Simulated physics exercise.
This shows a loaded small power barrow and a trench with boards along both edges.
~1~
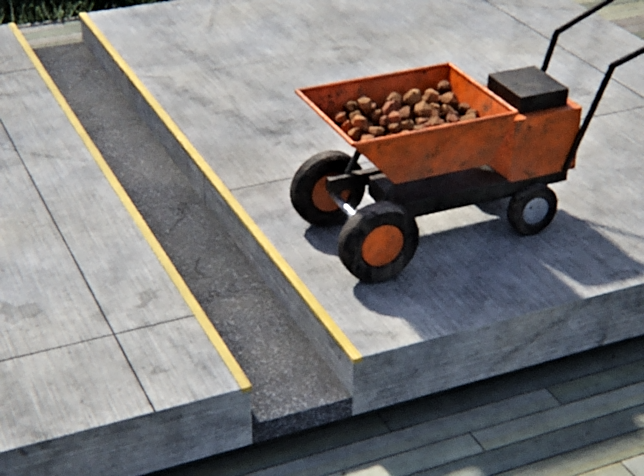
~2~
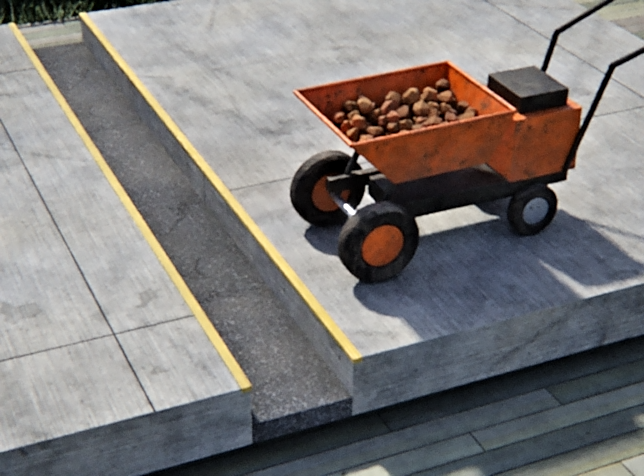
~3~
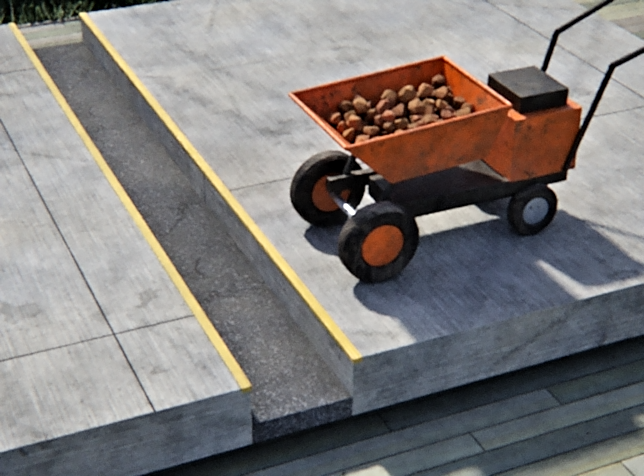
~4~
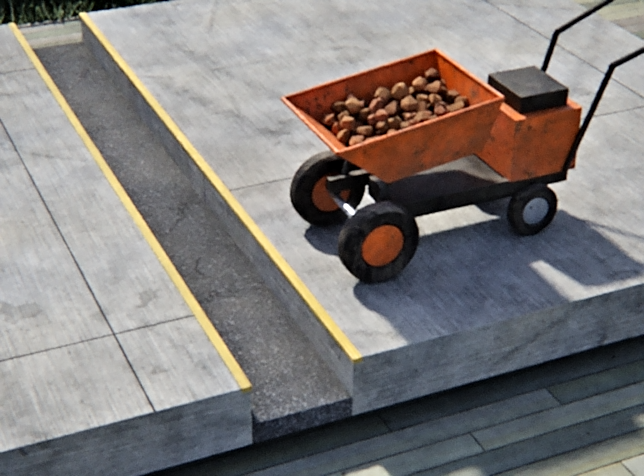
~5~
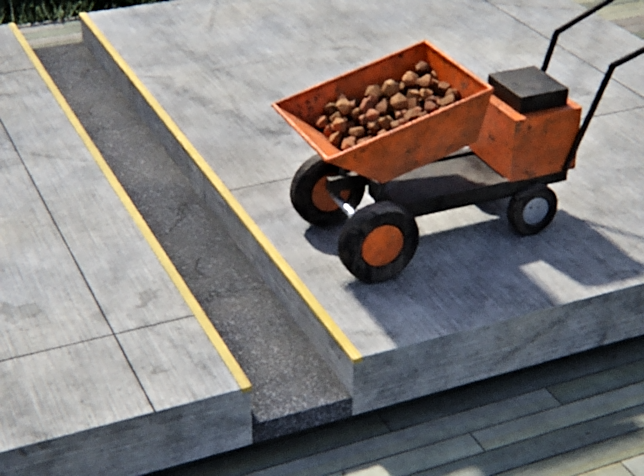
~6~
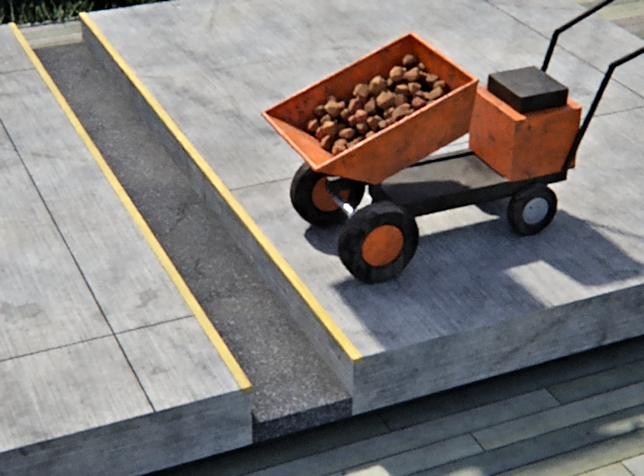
Orange skip of brown clods on a small power barrow tilting forward to the left beside a shallow, yellow-edged trench.
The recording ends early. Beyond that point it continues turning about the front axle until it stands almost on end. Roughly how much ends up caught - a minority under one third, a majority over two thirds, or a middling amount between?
It will put above two thirds into the trench.
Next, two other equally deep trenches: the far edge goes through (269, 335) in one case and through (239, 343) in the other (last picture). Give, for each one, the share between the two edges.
I'd expect close to 20 in a hundred and then close to 60 in a hundred.
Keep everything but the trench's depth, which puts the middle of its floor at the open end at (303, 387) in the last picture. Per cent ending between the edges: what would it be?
70 %.
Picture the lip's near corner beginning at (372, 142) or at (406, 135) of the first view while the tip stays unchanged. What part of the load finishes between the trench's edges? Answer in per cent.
Roughly 100 percent the first time, roughly 100 percent the second.
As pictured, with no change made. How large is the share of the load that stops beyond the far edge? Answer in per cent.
About 15 %.
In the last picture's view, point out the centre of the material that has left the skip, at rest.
Somewhere around (213, 307) in the final view.
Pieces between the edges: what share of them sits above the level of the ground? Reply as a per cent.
Close to 0 per cent.
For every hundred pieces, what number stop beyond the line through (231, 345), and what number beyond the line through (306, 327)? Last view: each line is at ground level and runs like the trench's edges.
10 and 90 in a hundred.
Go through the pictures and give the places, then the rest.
In the first picture, lip of the skip at (354, 145), level; top of the load at (422, 110), clay clods; first edge of the trench at (328, 320); far edge at (221, 347), the trench nearly as wide as the skip, and shallow for its width.
In the second picture, lip of the skip at (352, 146), level; top of the load at (420, 110).
In the third picture, lip of the skip at (347, 149), tipped barely; top of the load at (428, 112).
In the fourth picture, lip of the skip at (339, 154), tipped a little; top of the load at (423, 100).
In the fifth picture, lip of the skip at (328, 161), tipped a little; top of the load at (414, 96).
In the sixth picture, lip of the skip at (317, 170), tipped clearly; top of the load at (416, 90); first edge of the trench at (328, 320); far edge at (221, 347).
Soon after the last picture, skip tipped steeply; all in the skip.
A little later, skip tipped right over; about a third in the skip; about half in or heaped over the trench; a small part beyond it; a stray few falling.
Later still, skip tipped right over; most in or heaped over the trench; a small part beyond it.
At rest, skip tipped right over; most in or heaped over the trench; a small part beyond it.
